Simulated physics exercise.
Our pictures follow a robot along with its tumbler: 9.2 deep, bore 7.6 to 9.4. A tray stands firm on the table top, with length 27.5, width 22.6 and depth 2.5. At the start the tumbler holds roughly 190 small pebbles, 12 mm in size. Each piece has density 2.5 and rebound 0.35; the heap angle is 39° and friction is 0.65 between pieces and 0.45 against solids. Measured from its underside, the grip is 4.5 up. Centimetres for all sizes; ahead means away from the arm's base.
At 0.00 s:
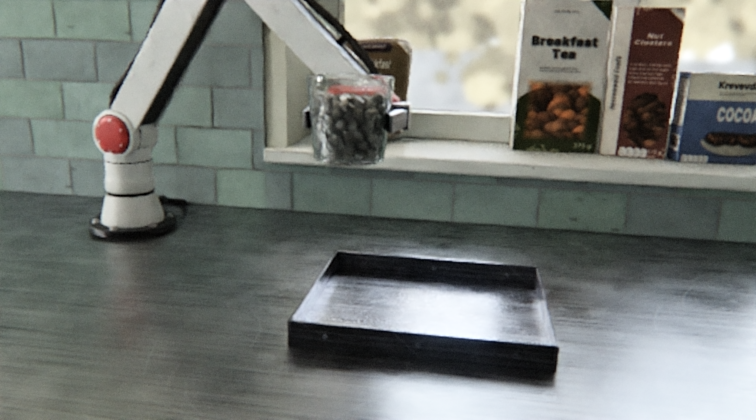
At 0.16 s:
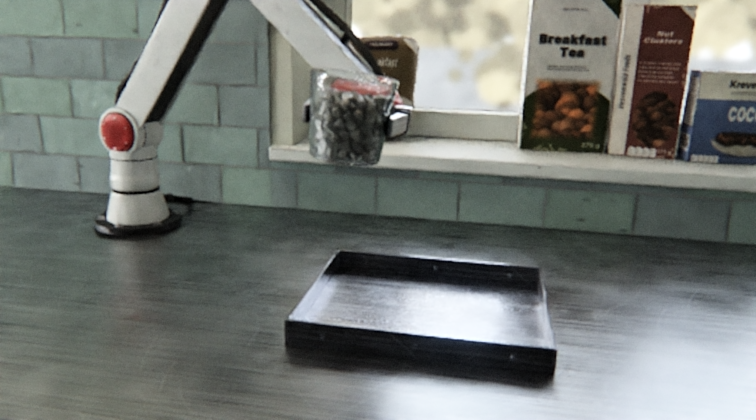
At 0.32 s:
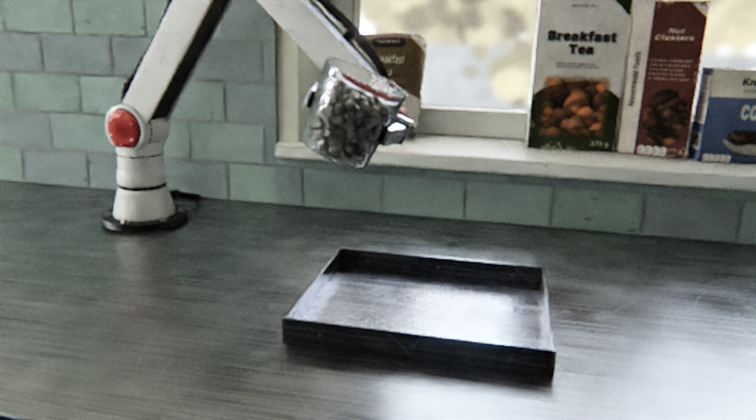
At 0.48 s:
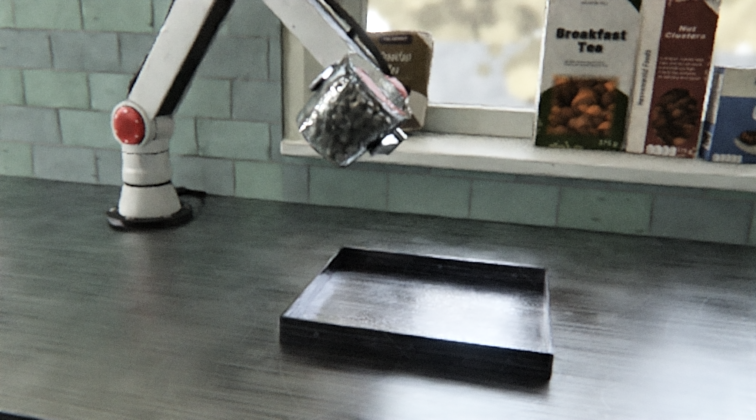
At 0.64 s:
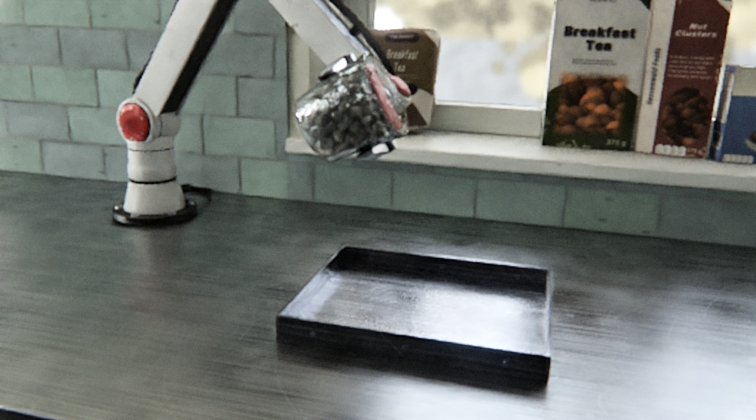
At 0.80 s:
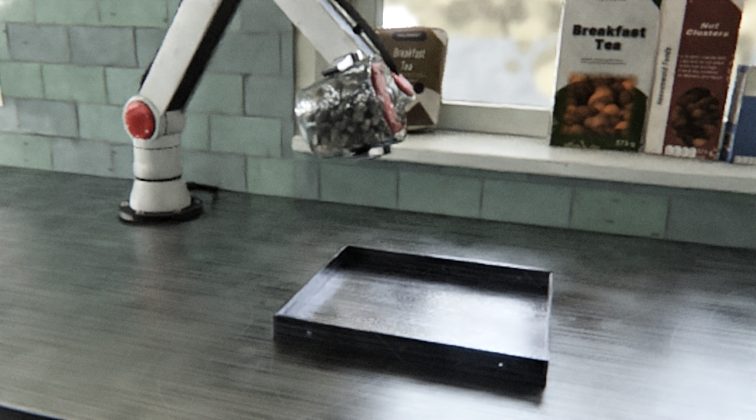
The clip opens on a white robot arm with a red joint holding a clear tumbler of dark pebbles upright above a dark countertop, near an empty black tray. The arm steadily tilts the tumbler until it lies nearly sideways, while the view drifts slightly left.
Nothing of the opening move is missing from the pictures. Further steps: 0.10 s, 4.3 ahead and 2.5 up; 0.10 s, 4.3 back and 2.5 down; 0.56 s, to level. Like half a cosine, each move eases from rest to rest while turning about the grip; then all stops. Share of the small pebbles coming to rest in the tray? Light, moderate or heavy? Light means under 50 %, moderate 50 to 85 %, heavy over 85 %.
Moderate.
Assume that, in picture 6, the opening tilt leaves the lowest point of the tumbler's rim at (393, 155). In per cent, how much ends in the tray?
I'd put it at roughly 90 %.
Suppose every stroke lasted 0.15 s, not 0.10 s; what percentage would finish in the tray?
About 25 per cent, then.
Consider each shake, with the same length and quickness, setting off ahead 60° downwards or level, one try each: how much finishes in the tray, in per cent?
I'd say close to 5 percent for the first and close to 40 percent for the second.
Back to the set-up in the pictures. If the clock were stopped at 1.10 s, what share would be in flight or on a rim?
I'd reckon close to 71 per cent.
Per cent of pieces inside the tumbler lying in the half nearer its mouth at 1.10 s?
Estimate: Around 80 %.
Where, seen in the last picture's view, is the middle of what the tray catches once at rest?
Around (494, 317) in the last view.
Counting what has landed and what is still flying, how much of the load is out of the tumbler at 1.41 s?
Share gone by then: Near 80 %.
After 1.10 s, tilted 62° forward, highest piece 23 above the table; 40 in the tumbler, 15 in the tray, 135 in flight or on a rim.
After 1.41 s, tilted 12° forward, highest piece 26 above the table; 147 in the tray, 39 in the tumbler, 4 on the table or floor.
After 1.76 s, level, highest piece 25 above the table; 147 in the tray, 39 in the tumbler, 4 on the table or floor.
After 2.81 s, level, highest piece 25 above the table; 147 in the tray, 39 in the tumbler, 4 on the table or floor.
In the end, 147 in the tray, 39 in the tumbler, 4 on the table or floor. That is 77 % in the tray.
